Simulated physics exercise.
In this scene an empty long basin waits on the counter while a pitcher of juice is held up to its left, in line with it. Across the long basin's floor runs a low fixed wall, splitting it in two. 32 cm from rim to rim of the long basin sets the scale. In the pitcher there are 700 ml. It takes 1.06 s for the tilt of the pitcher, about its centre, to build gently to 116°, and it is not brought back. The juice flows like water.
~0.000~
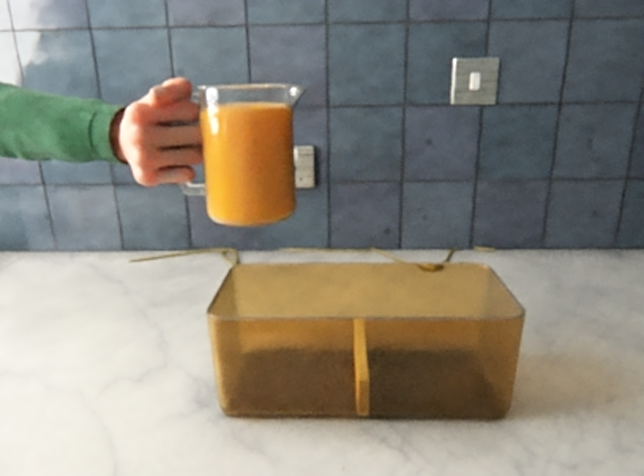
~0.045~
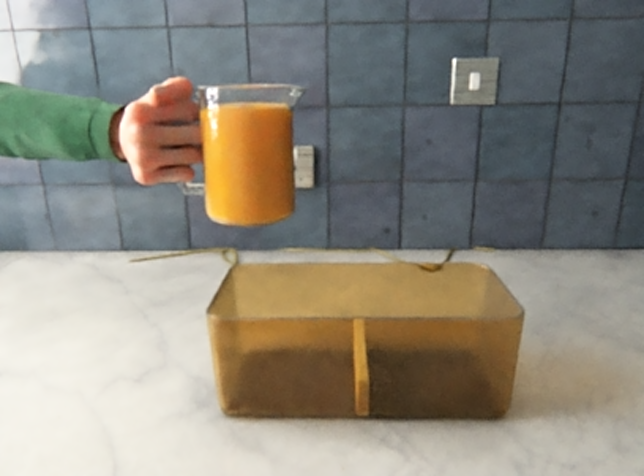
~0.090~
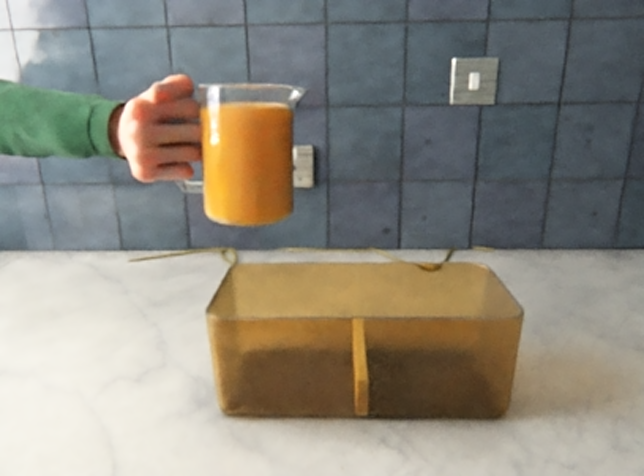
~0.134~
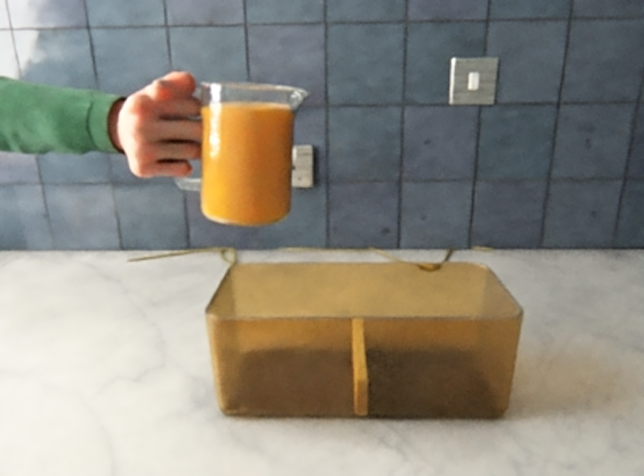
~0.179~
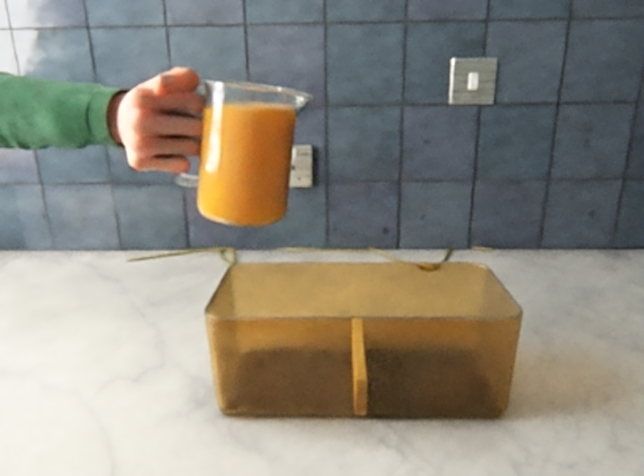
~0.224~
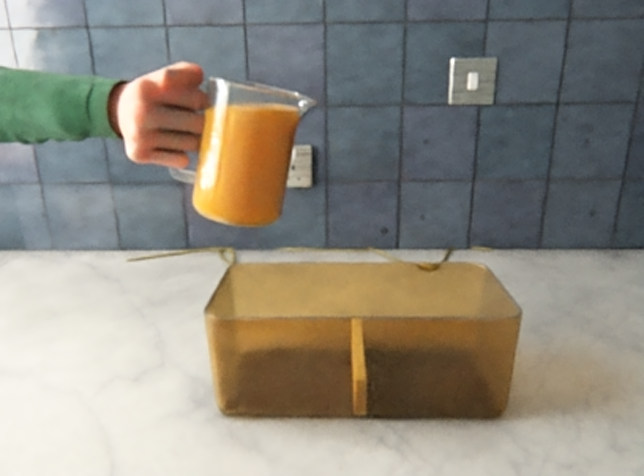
A pitcher of orange juice held by a green-sleeved hand tilting slightly to the right above an empty, divided amber basin.
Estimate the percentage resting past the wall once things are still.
I would say roughly 80 percent.
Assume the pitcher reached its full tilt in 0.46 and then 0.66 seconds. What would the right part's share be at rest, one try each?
The first try gives around 70 percent, the second around 80 percent.
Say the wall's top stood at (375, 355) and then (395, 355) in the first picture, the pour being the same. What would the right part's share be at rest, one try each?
60 in a hundred, followed by 35 in a hundred.
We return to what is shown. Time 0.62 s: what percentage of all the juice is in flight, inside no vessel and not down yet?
Around 14 percent.
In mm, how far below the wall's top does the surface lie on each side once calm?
Left about 38 mm, while the right is about 18 mm.
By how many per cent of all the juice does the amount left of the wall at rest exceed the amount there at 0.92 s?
16 %.
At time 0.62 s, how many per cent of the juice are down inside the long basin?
I reckon close to 3 percent of it.
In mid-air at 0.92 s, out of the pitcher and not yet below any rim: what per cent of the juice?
Roughly 24 per cent.
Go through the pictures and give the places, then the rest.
It leans 0°; its right rim is at (307, 87); the juice meets the walls at (206, 107) and (292, 107); the long basin's rim runs from (220, 289) to (506, 289); the wall's top is at (361, 347), in the first frame.
It leans 1°; its right rim is at (307, 88); the juice meets the walls at (206, 107) and (291, 106), in the second frame.
It leans 2°; its right rim is at (308, 89); the juice meets the walls at (207, 106) and (292, 107), in the third frame.
It leans 5°; its right rim is at (310, 92); the juice meets the walls at (207, 106) and (293, 107), in the fourth frame.
It leans 8°; its right rim is at (313, 96); the juice meets the walls at (209, 108) and (295, 108), in the fifth frame.
It leans 12°; its right rim is at (317, 102); the juice meets the walls at (211, 108) and (301, 109), in the sixth frame.
Then, 0.62 s in, the tilt is 74° and 83 per cent is still to pour, 0 is left of the wall and 3 right of it.
Then, 0.92 s in, the tilt is 111° and 26 per cent is still to pour, 2 is left of the wall and 49 right of it.
Then, 1.23 s in, the tilt is 116° and 1 per cent is still to pour, 16 is left of the wall and 80 right of it.
Then, 1.56 s in, the tilt is 116° and 0 per cent is still to pour, 18 is left of the wall and 80 right of it.
Finally, 18 per cent lies left of the wall, 80 right of it and 1 outside.
